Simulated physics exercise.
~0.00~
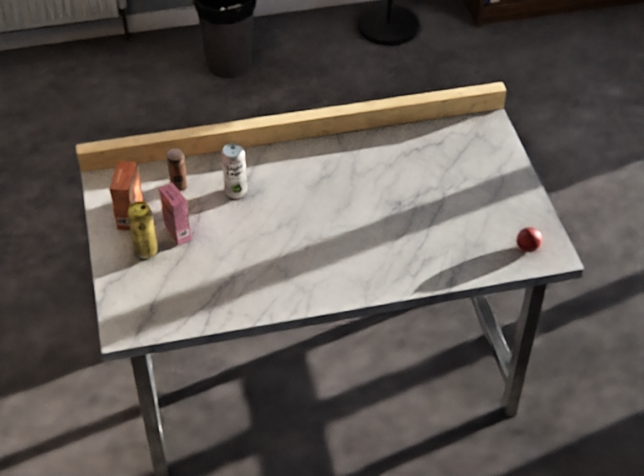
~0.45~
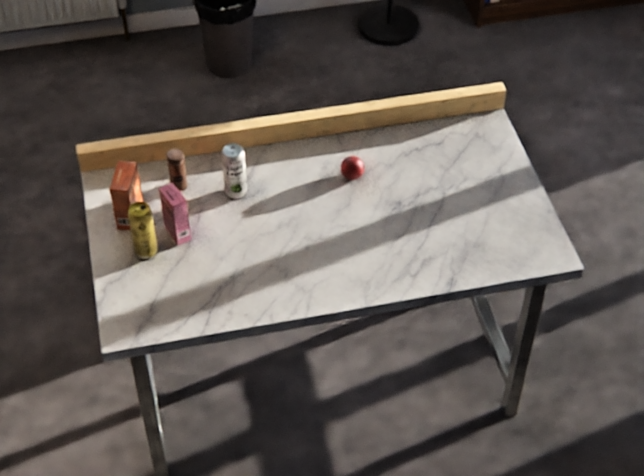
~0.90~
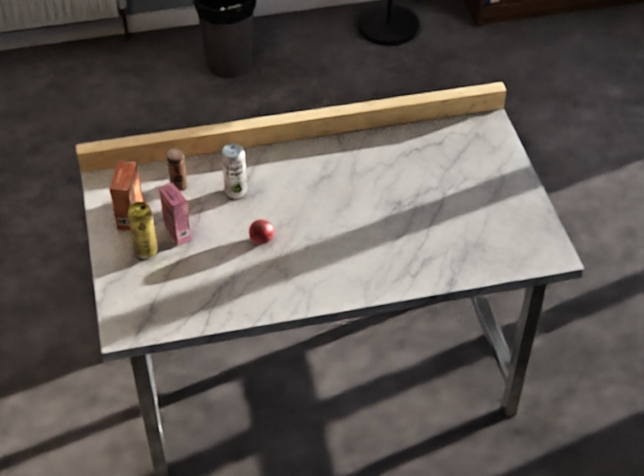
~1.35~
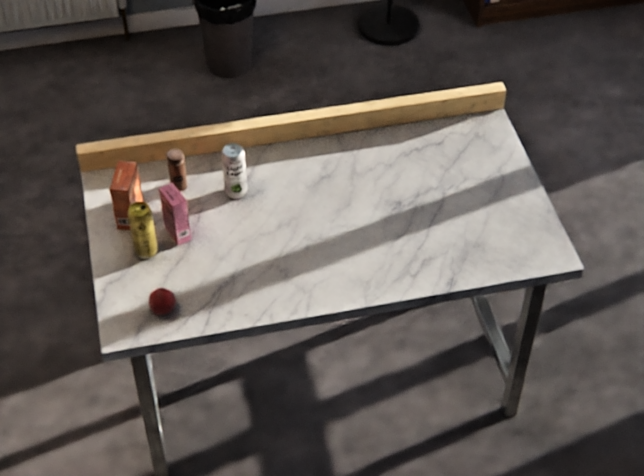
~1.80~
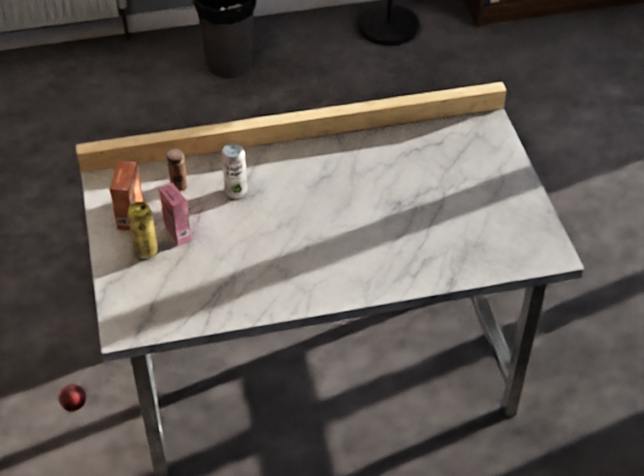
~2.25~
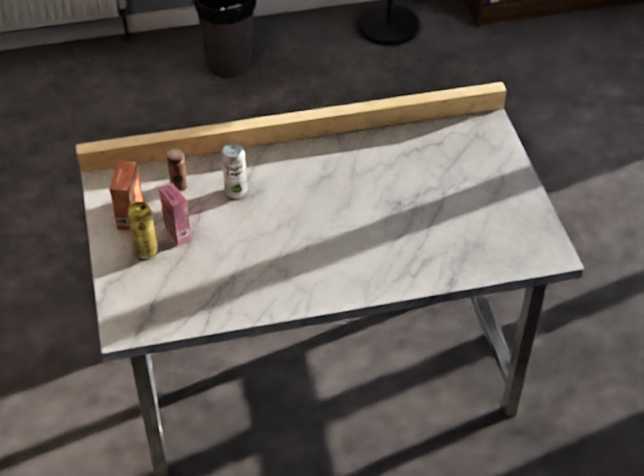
A red ball starts near the right end of a marble-topped table and travels left toward the wooden rail along the far edge. At the left stand an orange packet, a pink packet, a yellow can, a small brown shaker and a white can. Close to the rail, the ball turns back, still heading left but now toward the near side. It passes to the right of the pink packet and crosses the open surface in front of the group. Finally it drops off the near left corner area and goes out of sight, leaving all the items standing in place.
